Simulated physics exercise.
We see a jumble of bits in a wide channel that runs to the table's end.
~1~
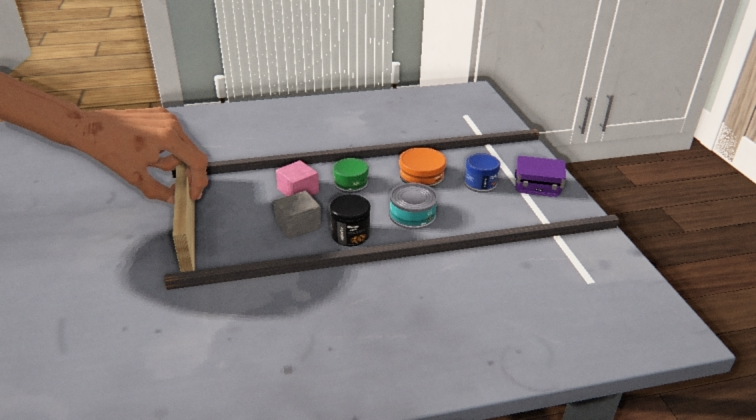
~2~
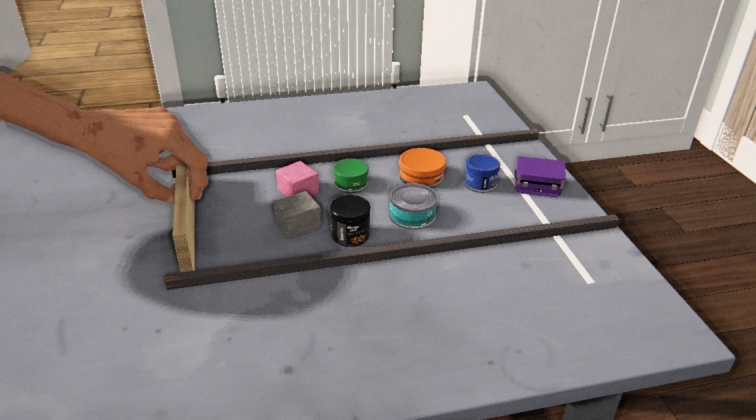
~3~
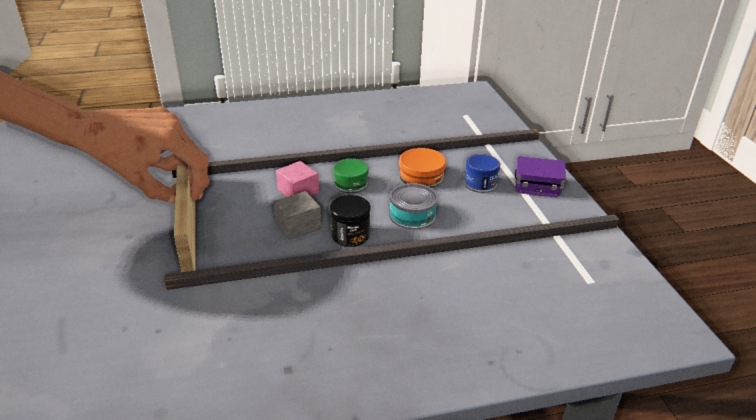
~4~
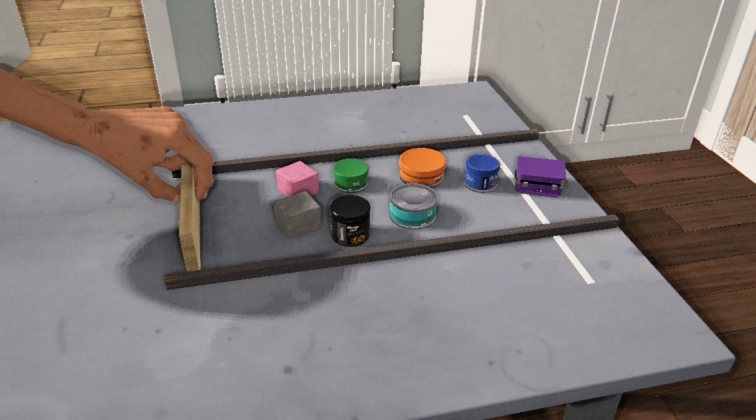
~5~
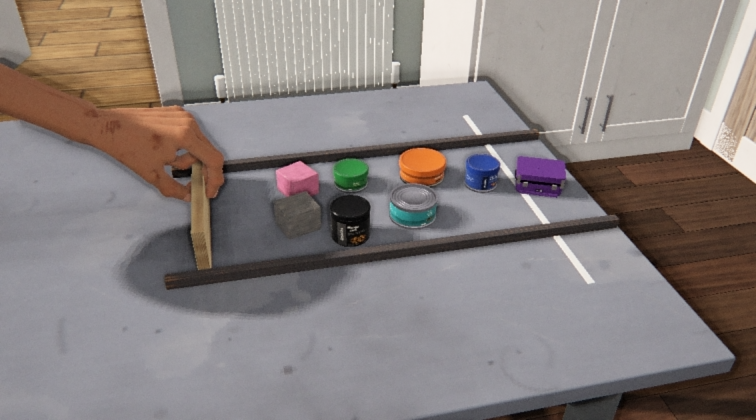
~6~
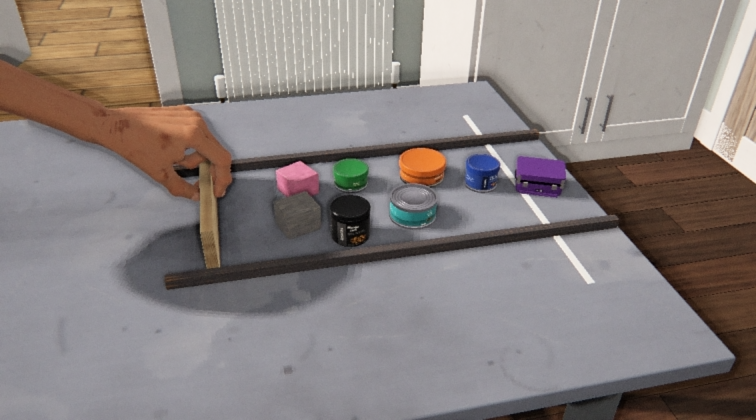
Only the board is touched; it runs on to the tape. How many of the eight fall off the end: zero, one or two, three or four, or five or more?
As it turns out, the number that fall off is one or two.
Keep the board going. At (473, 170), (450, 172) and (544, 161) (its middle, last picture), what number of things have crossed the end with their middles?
The counts: 0, 0 and 5.
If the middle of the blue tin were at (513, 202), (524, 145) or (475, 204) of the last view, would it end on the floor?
The blue tin is kept; falls; survives.
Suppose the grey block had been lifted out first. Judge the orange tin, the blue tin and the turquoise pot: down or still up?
The orange tin tumbles off, the blue tin holds on, the turquoise pot does not fall.
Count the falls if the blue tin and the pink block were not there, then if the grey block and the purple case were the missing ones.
First 1, then 1.
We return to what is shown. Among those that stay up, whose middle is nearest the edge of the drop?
It is the turquoise pot.
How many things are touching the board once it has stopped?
That makes 3.
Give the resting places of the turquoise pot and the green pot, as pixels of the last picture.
About (586, 191), and the other about (543, 153).
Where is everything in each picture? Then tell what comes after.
The first frame shows purple case (539, 177); blue tin (482, 173); orange tin (422, 168); board (185, 202); tape (517, 183).
The second frame shows blue tin (482, 173); board (185, 202).
The third frame shows orange tin (422, 168); turquoise pot (413, 206).
The fourth frame shows purple case (539, 177); grey block (298, 215).
The fifth frame shows blue tin (482, 173); pink block (298, 182).
The sixth frame shows purple case (539, 177); blue tin (482, 173); orange tin (422, 168); board (209, 199); tape (517, 183).
Early on, none off yet; purple case at rest near (539, 177); blue tin at rest near (482, 173); orange tin at rest near (422, 168).
Finally, the number that fall off is one or two; lost, orange tin and purple case.
